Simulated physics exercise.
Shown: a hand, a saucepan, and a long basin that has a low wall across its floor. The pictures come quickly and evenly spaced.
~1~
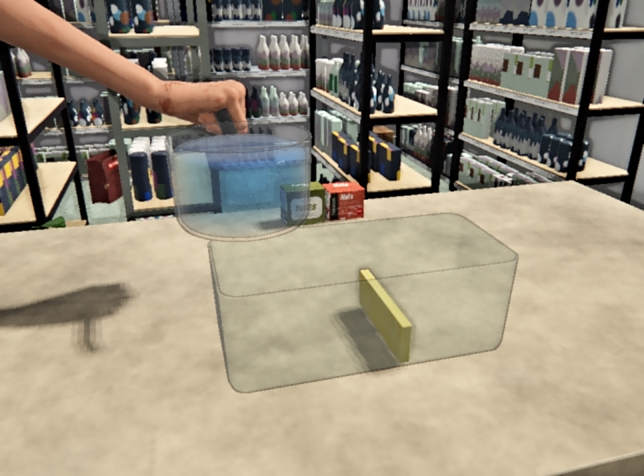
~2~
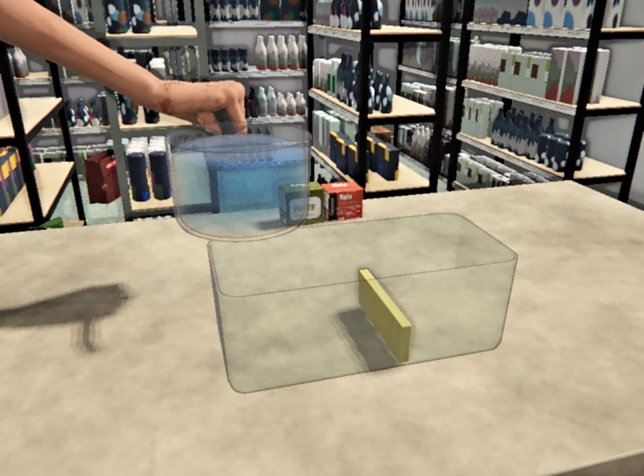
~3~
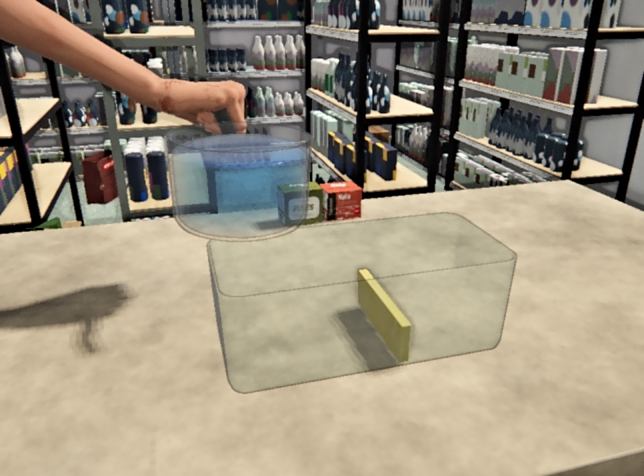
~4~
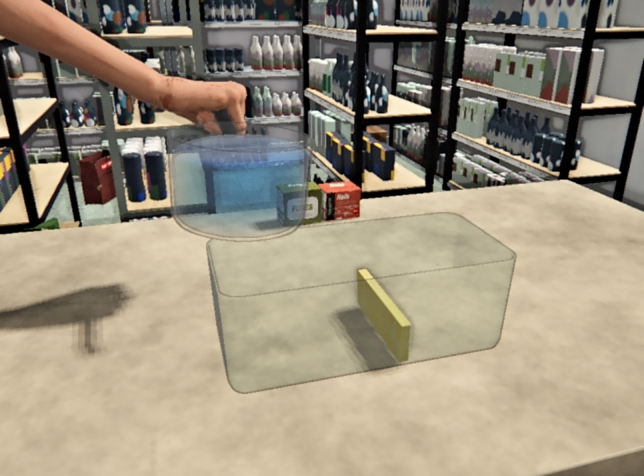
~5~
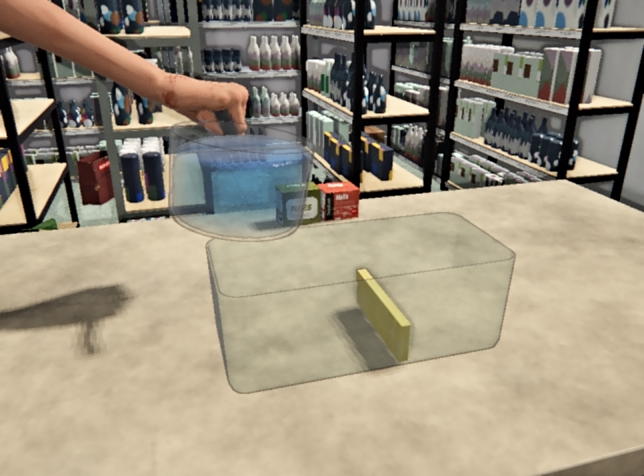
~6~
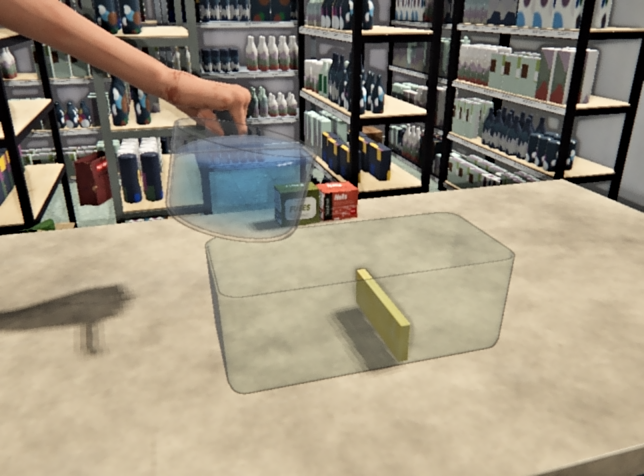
At the start, a hand holds a clear round container of blue liquid nearly level above the left end of a long transparent basin with a low yellow wall across its floor. The container then tilts slightly to the right, its right rim dipping a little, while the basin stays still.
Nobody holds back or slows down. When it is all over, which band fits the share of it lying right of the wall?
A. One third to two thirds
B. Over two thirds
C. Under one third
(C) Under one third.
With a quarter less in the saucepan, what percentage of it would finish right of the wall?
I'd put it at some 0 %.
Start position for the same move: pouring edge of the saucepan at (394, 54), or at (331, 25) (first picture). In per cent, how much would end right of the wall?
You'd get 80 percent from the first and 70 percent from the second.
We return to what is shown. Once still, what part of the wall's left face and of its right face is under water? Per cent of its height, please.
Left part: 70 per cent, right part: 10 per cent.
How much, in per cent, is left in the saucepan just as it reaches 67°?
Close to 65 parts in a hundred remain.
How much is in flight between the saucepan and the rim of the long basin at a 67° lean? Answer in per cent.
Roughly 20 %.
A moment on, the saucepan is tipped part way and 63 per cent is still to pour, 14 is left of the wall and 1 right of it.
Next, the saucepan is tipped on its side and 16 per cent is still to pour, 66 is left of the wall and 12 right of it.
Then the saucepan is tipped on its side and 3 per cent is still to pour, 83 is left of the wall and 12 right of it.
Later the saucepan is tipped on its side and 0 per cent is still to pour, 86 is left of the wall and 12 right of it.
At rest 86 per cent lies left of the wall, 12 right of it and 1 outside.
